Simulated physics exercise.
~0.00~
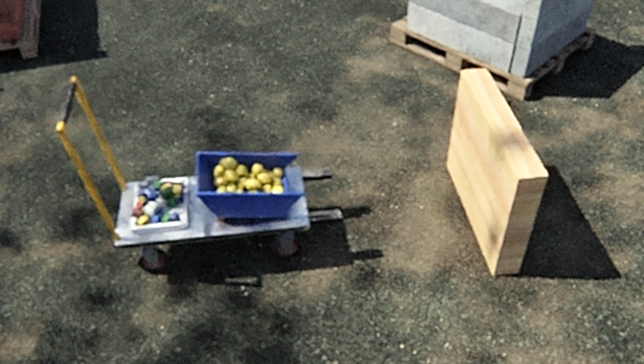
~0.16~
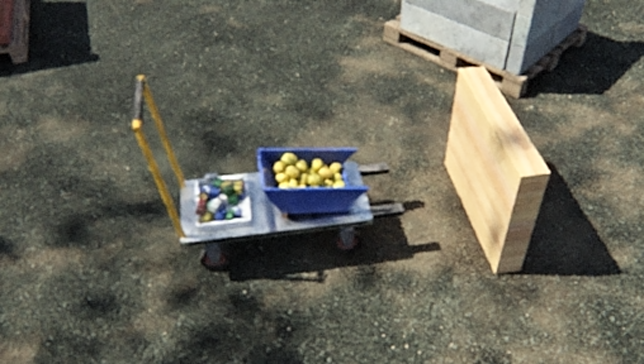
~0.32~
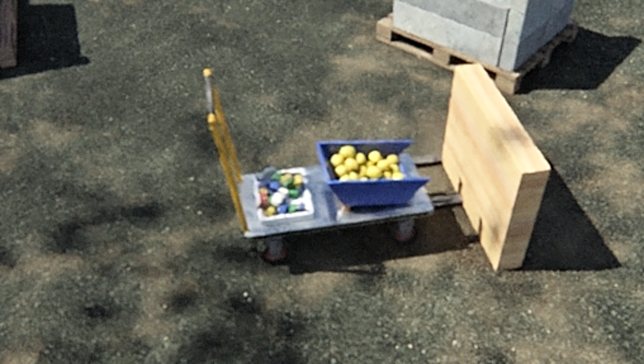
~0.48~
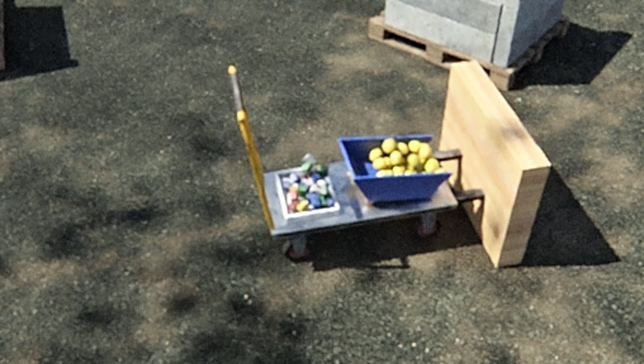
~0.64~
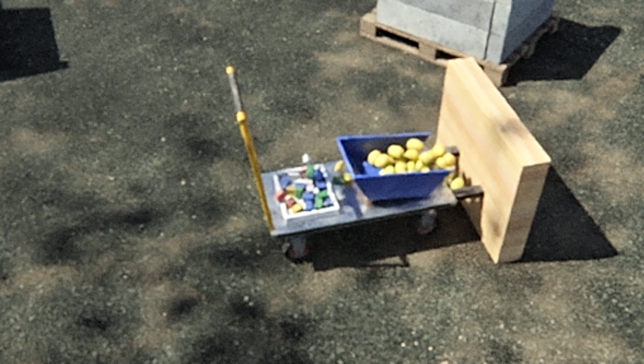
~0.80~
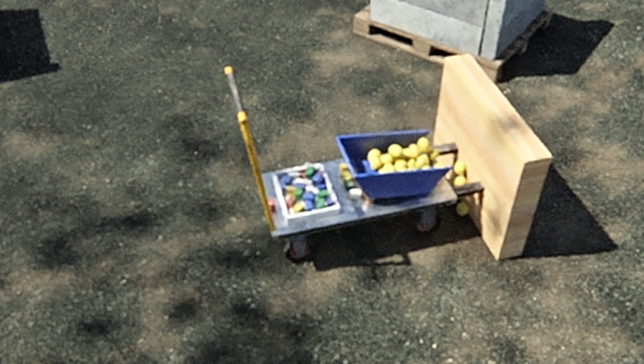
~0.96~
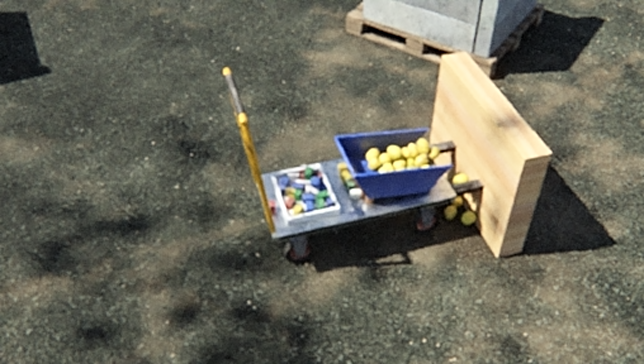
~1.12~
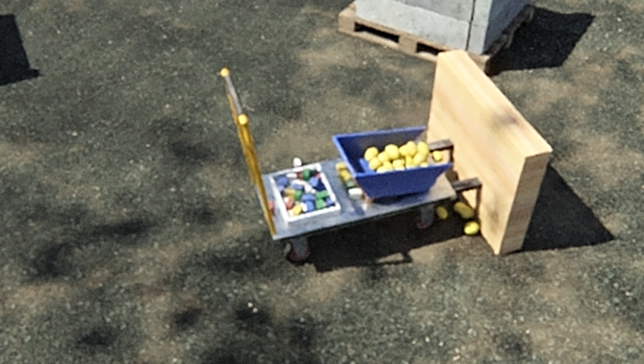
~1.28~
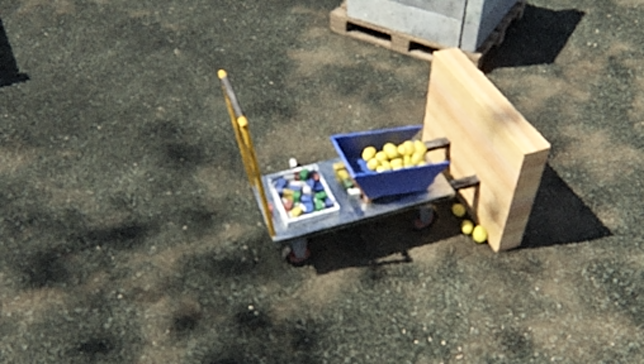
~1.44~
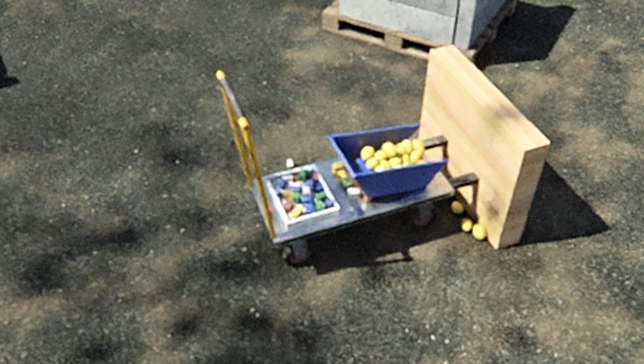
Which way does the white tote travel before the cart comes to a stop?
The white tote moves to the right, riding on the cart as it rolls up to the wooden wall.
A sunlit, dark gritty yard is seen from above at an angle, with grey blocks on a wooden pallet at the back. A flat cart with a yellow handle at its left end carries a white tote of colourful toy bricks and, to its right, a blue tote of lemons. The cart rolls right until its prongs meet a thick pale wooden wall, and it stops there, upright. The lemons surge right and some spill over the blue tote's low end, while a few bricks hop out onto the deck. Finally, several lemons rest by the wall's foot, with most still in the tote.
